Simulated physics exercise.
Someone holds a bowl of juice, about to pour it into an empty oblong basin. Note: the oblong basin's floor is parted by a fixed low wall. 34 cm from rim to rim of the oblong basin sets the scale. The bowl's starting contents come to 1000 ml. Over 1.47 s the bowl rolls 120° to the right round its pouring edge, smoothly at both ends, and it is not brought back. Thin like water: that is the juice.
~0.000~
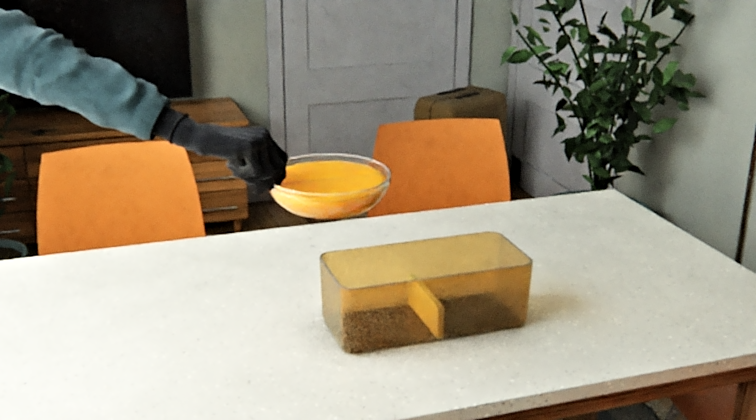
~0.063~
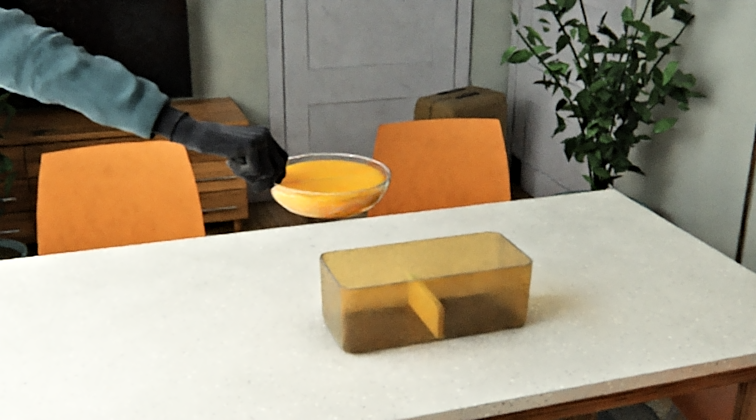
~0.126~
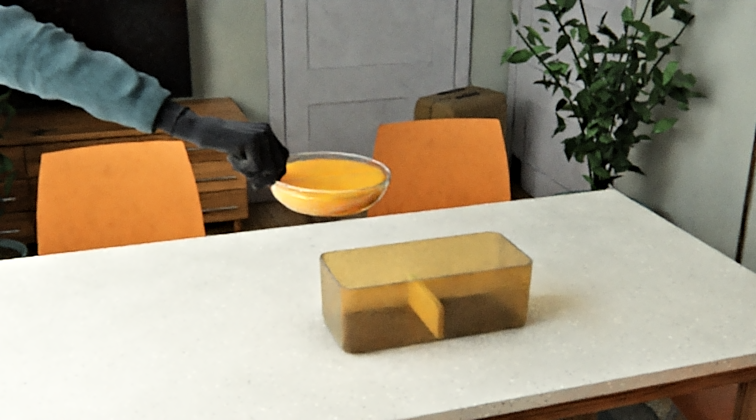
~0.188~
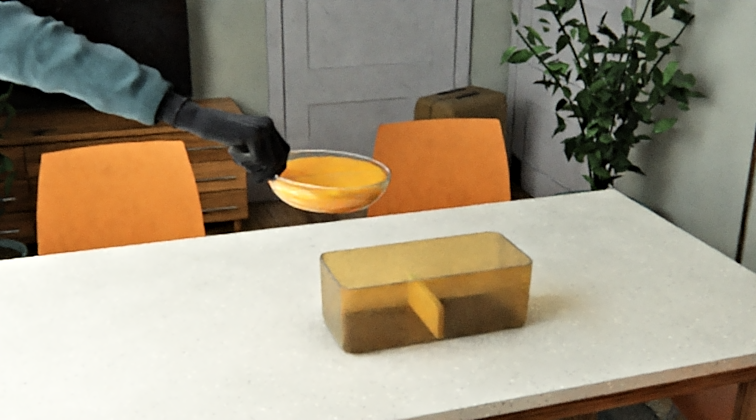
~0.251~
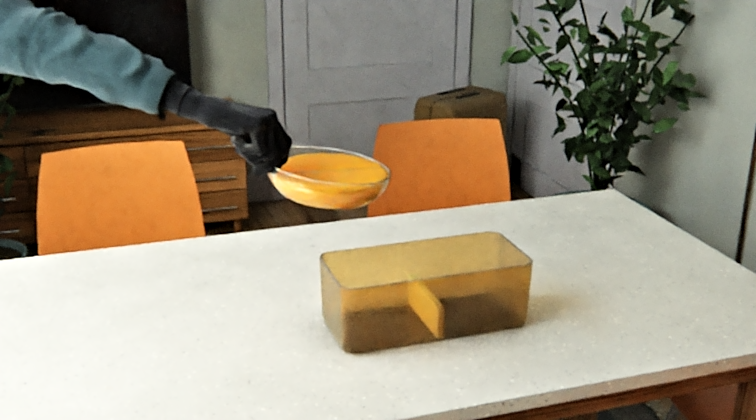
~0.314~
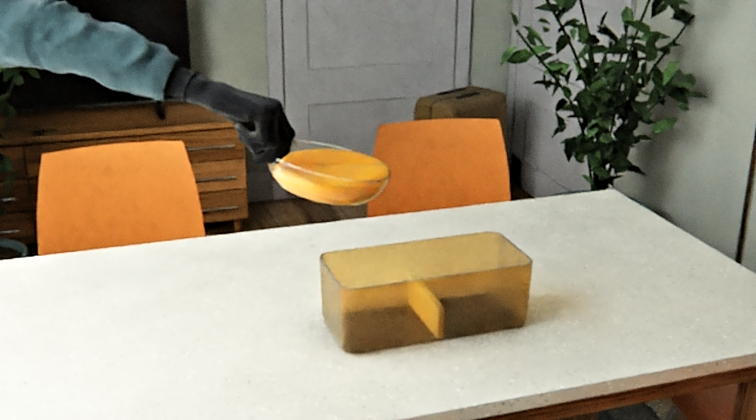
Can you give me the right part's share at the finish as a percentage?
Sure, about 85 percent.
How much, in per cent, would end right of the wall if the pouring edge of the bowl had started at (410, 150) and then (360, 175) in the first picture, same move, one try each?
In order, 85 and 60 per cent.
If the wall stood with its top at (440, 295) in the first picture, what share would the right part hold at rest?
That would be about 65 in a hundred, I'd say.
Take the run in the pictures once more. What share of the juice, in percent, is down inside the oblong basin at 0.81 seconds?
Some 30 per cent.
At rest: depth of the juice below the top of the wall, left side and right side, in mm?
Near 54 mm for the left and near 20 mm for the right.
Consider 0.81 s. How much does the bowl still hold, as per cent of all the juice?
At that time about 16 in a hundred parts are still held.
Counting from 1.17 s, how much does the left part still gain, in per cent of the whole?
Around 1 in a hundred.
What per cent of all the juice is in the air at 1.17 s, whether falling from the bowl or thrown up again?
Something like 2 per cent is in the air then.
By 0.81 s the tilt is 70° and 16 per cent is still to pour, 4 is left of the wall and 26 right of it.
By 1.17 s the tilt is 108° and 0 per cent is still to pour, 8 is left of the wall and 84 right of it.
By 1.56 s the tilt is 120° and 0 per cent is still to pour, 9 is left of the wall and 85 right of it.
By 1.97 s the tilt is 120° and 0 per cent is still to pour, 9 is left of the wall and 85 right of it.
At rest 9 per cent lies left of the wall, 85 right of it and 6 outside.
